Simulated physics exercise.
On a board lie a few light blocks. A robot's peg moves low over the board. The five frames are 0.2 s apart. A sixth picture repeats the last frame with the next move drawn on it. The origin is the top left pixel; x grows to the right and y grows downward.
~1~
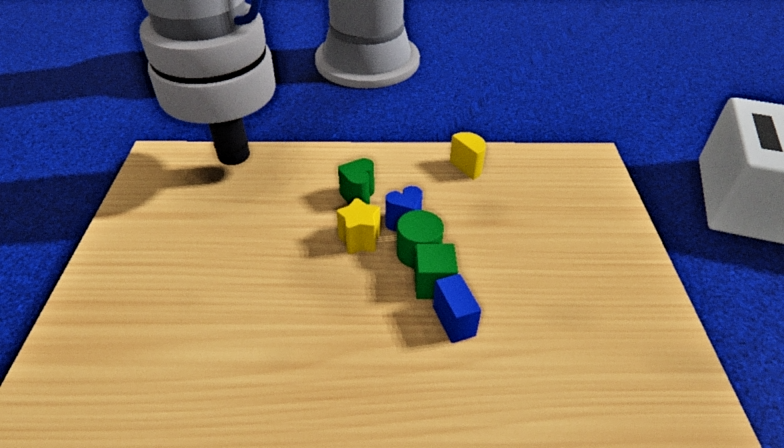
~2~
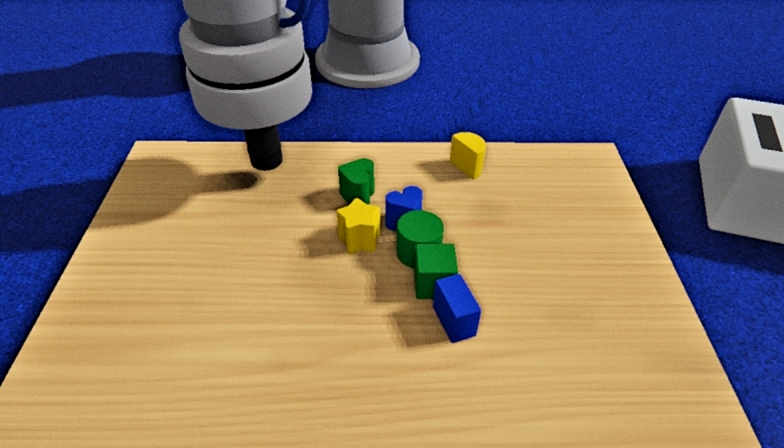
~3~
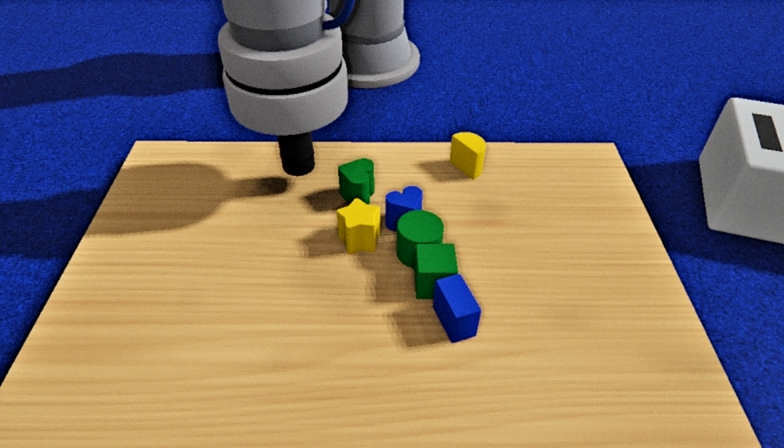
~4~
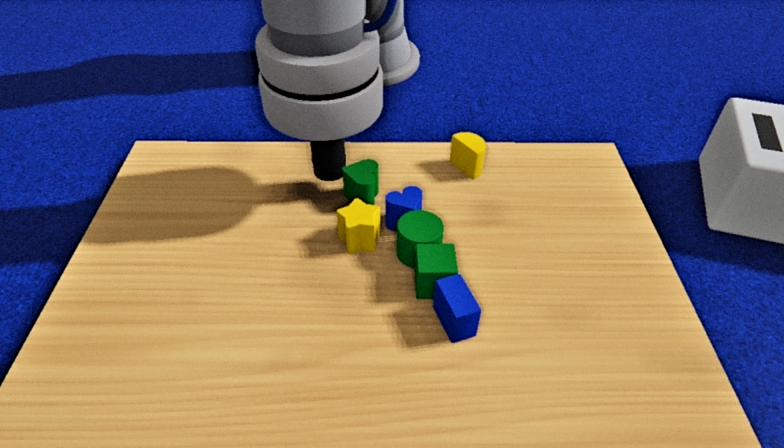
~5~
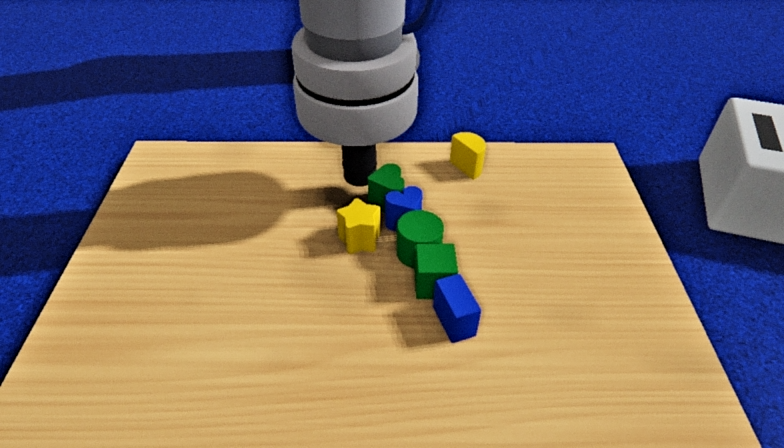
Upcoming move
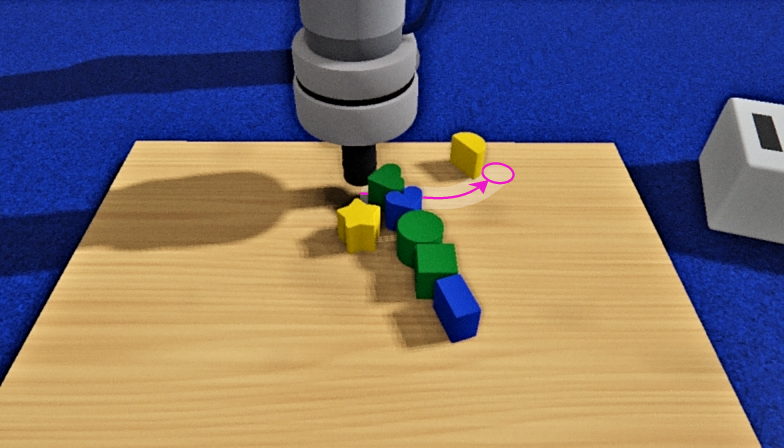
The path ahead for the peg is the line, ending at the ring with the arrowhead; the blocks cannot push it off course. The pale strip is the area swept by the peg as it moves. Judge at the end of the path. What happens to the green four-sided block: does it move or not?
It holds its position.
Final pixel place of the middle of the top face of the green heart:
At pixel (471, 190).
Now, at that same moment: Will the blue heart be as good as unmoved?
Short answer: No.
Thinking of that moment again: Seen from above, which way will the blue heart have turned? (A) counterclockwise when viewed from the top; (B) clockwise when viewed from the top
Option B.
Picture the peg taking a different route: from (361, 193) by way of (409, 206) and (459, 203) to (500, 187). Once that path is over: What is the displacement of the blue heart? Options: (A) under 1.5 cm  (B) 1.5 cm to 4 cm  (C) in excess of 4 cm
I choose B.
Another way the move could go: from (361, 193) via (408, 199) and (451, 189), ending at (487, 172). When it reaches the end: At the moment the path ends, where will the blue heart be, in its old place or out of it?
The push reaches it.
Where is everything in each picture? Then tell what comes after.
Peg's lower end at (234, 157); green heart at (357, 170); blue heart at (406, 196); green four-sided block at (437, 257); yellow half-round block at (471, 141), in the first frame.
Peg at (267, 162); blocks still, in the second frame.
Peg at (299, 167); blocks still, in the third frame.
Peg at (330, 172); green heart at (362, 171), in the fourth frame.
Peg at (360, 177); green heart at (388, 176); blue heart at (406, 196); green four-sided block at (437, 257); yellow half-round block at (471, 141), in the fifth frame.
Drawn move, from (361, 193) by way of (413, 197) and (464, 195) to (498, 173).
On the path given first. One third of the way, peg at (414, 180); green heart at (442, 182); blue heart at (418, 198), turned 45° clockwise.
Two thirds of the way, peg at (466, 178); green heart at (471, 190), turned 35° clockwise; blue heart at (418, 198), turned 45° clockwise.
At the end, peg at (501, 157); green heart at (471, 190), turned 35° clockwise; blue heart at (418, 198), turned 45° clockwise; green four-sided block still; yellow half-round block at (476, 134), turned 65° anticlockwise.
